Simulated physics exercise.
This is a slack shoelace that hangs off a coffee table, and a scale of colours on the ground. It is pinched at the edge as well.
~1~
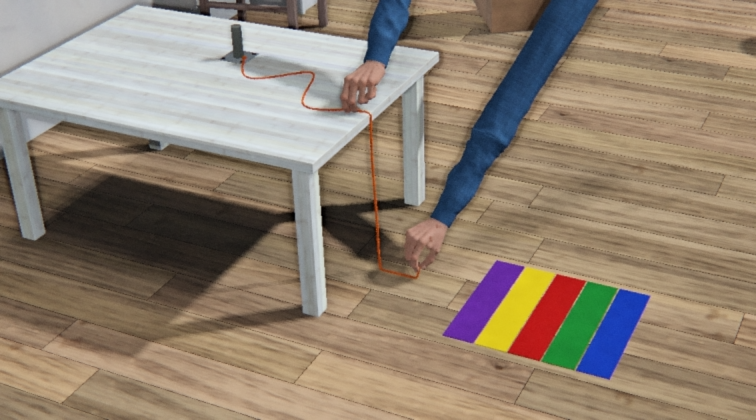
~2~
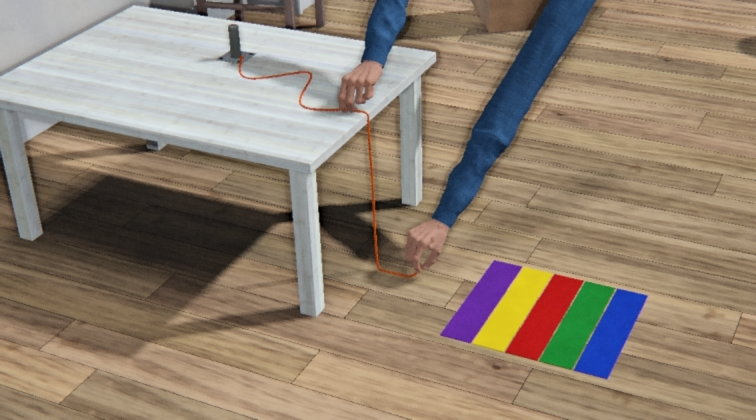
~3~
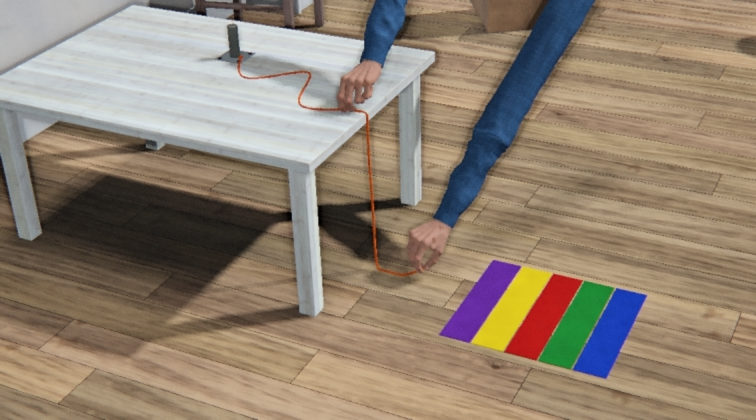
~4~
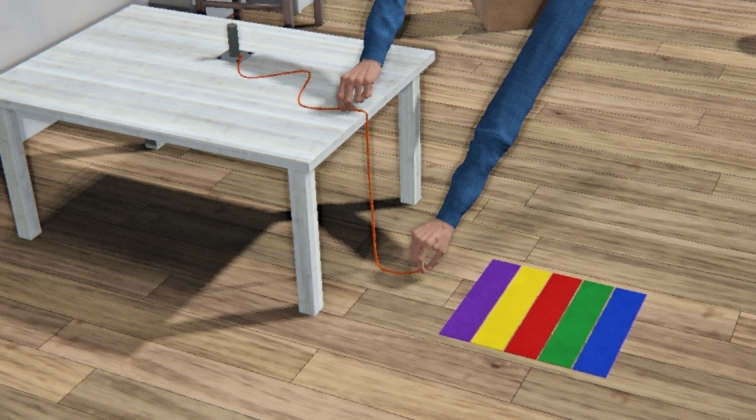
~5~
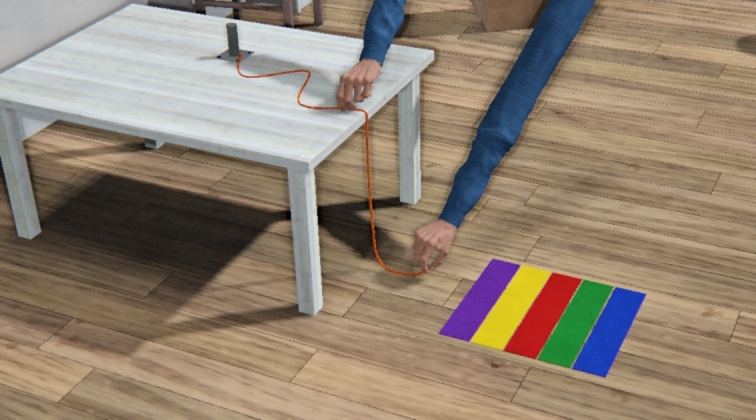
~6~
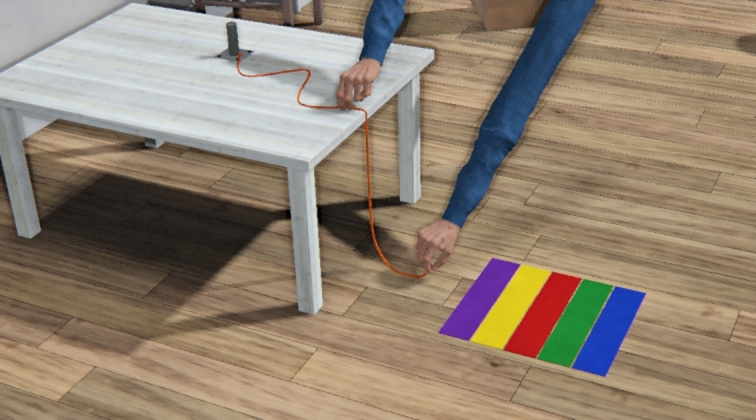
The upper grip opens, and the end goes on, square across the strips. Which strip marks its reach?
The end stops over the blue strip.
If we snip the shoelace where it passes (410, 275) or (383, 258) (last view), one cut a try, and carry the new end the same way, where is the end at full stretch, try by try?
Near (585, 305) and (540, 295).
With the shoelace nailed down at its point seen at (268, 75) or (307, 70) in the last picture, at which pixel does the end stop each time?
Near (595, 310) and (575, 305).
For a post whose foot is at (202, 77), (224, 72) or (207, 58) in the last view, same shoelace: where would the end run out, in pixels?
Near (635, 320), (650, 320) and (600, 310).
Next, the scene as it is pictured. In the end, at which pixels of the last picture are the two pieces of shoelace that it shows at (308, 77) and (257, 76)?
Near (335, 89) and (286, 71).
Soon after, end near (571, 303); over green.
After that, end near (603, 310); over blue.
At the stop, end near (622, 315); over blue. It gets as far as the blue strip.
